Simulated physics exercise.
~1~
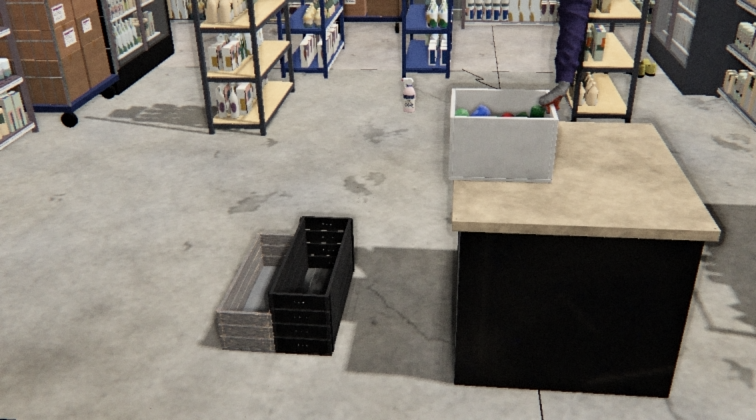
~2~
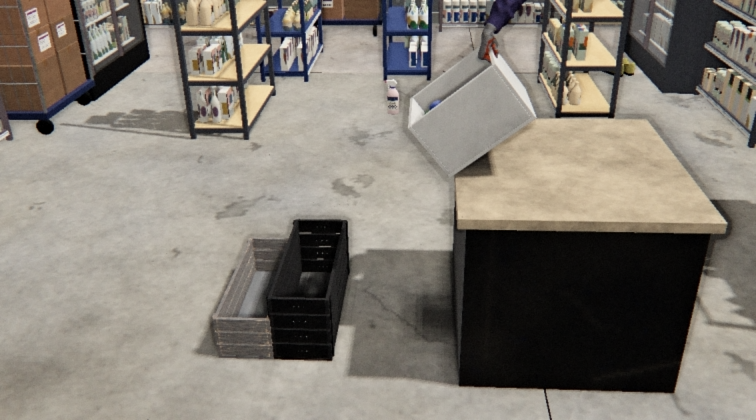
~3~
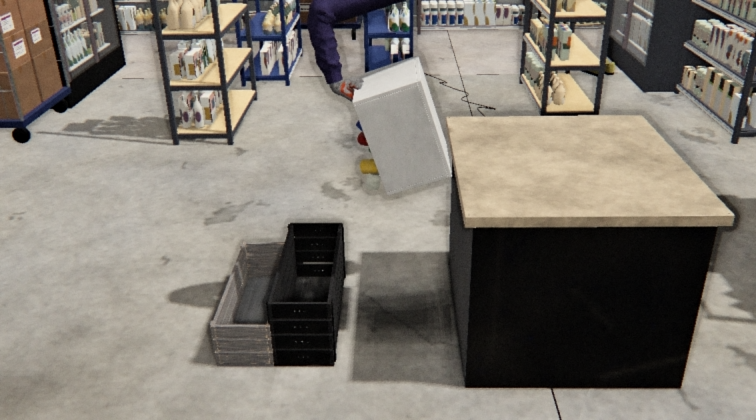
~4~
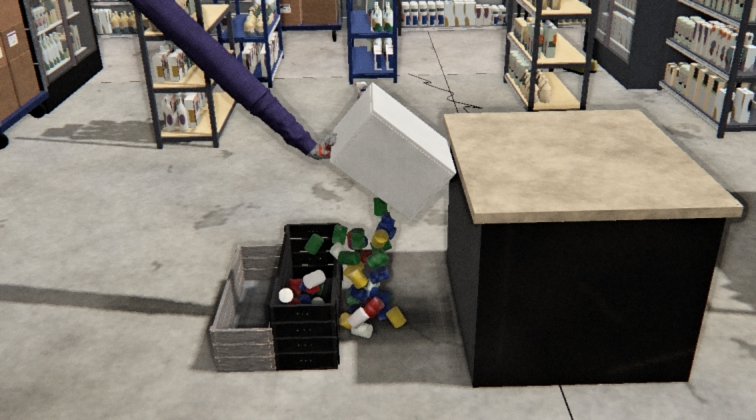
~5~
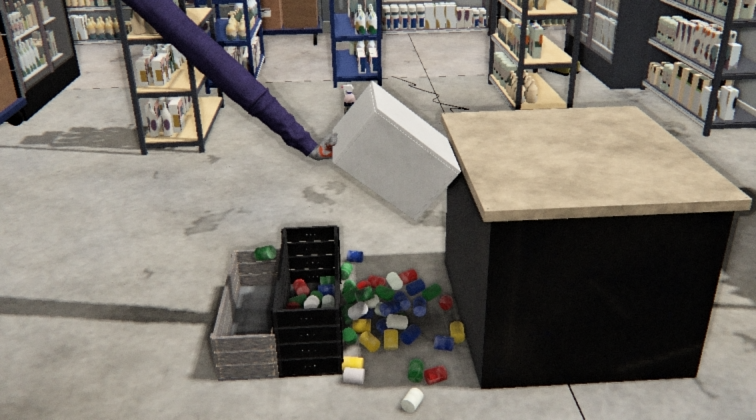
The video shows a purple-sleeved arm tipping a white box off the left end of a bench in a store, spilling small colourful jars. Some drop into the black bin below, one rests at the grey tote, and most scatter on the floor between the bin and bench.
